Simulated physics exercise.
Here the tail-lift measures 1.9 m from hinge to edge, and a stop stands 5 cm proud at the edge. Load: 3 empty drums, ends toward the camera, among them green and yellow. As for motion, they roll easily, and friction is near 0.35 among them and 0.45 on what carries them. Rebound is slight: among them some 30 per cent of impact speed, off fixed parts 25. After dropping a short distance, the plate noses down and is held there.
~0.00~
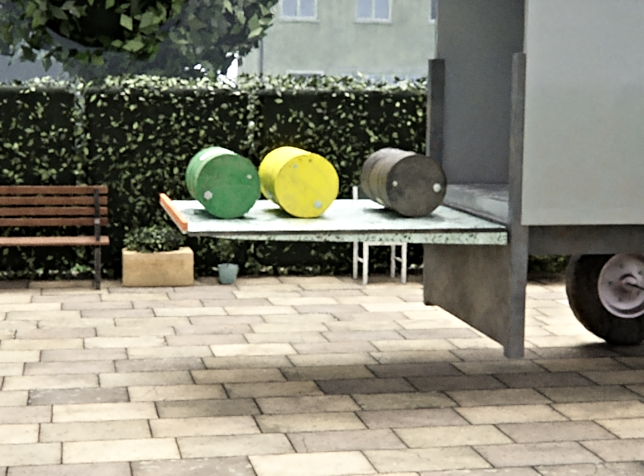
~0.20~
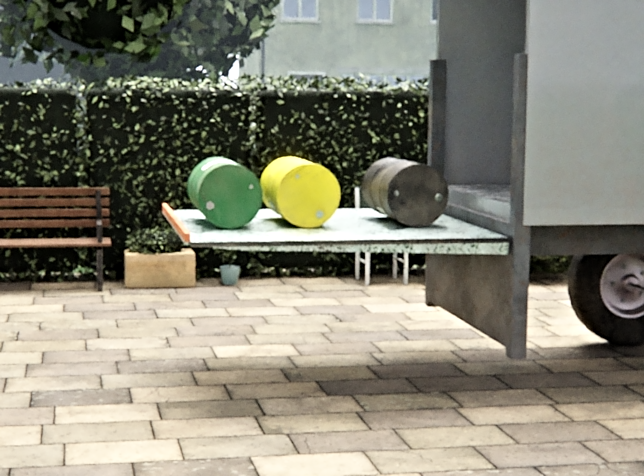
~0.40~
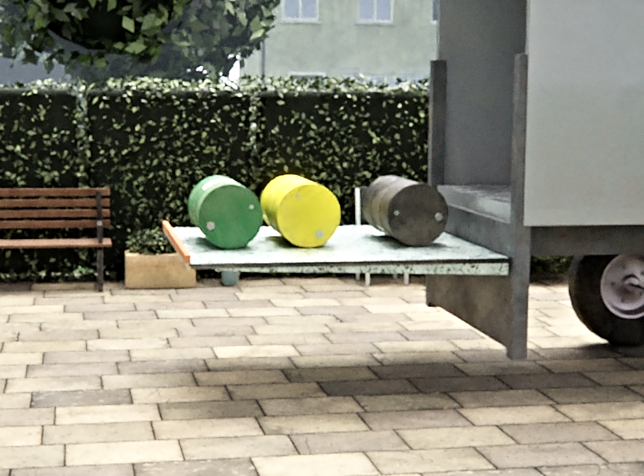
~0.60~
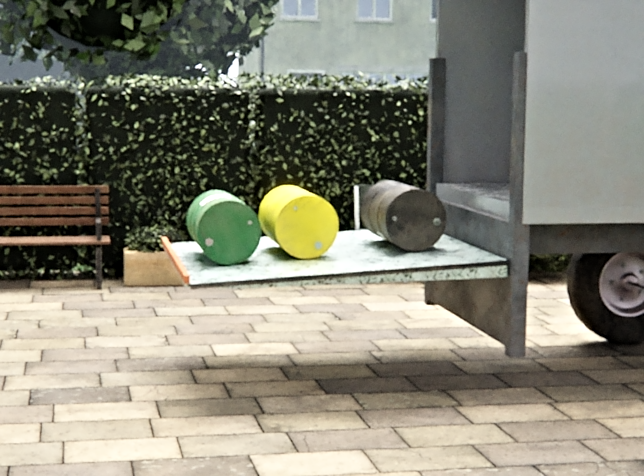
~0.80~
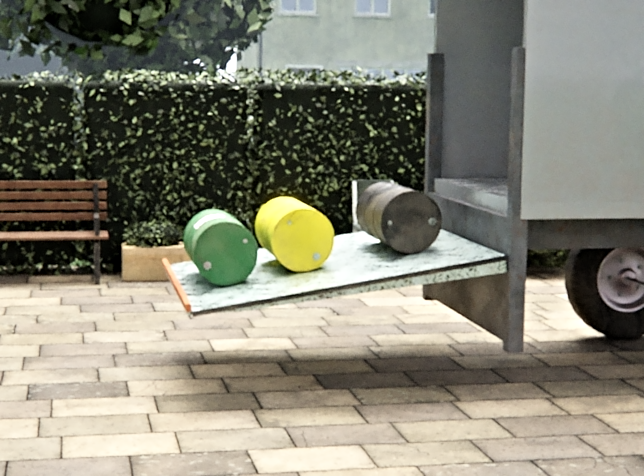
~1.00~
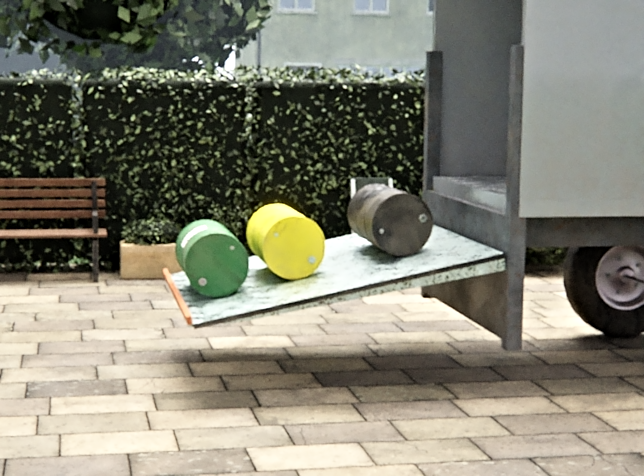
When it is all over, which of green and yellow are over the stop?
Looking at each: Green comes off the plate, while yellow comes off the plate.
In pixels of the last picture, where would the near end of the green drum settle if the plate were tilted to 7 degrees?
It would finish close to (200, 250) in the last picture.
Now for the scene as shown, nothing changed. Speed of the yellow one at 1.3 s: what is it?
0.7 m/s, roughly.
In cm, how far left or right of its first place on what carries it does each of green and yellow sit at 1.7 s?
Leftward shifts - green 30, yellow 40.
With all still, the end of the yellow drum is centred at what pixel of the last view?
At about (146, 356).
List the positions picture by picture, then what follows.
The first picture shows green (229, 186), yellow (308, 186); plate level; stop at (186, 226); 3 of the 3 make up the bottom layer on the plate.
The second picture shows green (231, 197), yellow (310, 196); plate level.
The third picture shows green (231, 217), yellow (310, 216); plate level.
The fourth picture shows green (230, 233), yellow (308, 228); plate tilted 3°; stop at (187, 280).
The fifth picture shows green (226, 254), yellow (304, 241); plate tilted 9°.
The sixth picture shows green (218, 266), yellow (295, 248); plate tilted 12°; stop at (190, 321).
By 1.3 s, green is on the plate, 10 cm from the stop, rolling left; yellow is on the plate, 60 cm from the stop, rolling left; 0 of 3 are off.
By 1.7 s, green is on the plate, 5 cm from the stop, rolling left; yellow is on the plate, 40 cm from the stop, rolling left; 0 of 3 are off.
By 2.1 s, green is over the stop and falling; yellow is on the plate, 10 cm from the stop, rolling left; 1 of 3 is off.
By 2.5 s, green is on the ground; yellow is over the stop and falling; 2 of 3 are off.
Finally (5.2 s), green is off the lift, on the ground; yellow is off the lift, on the ground; 3 of 3 are off.
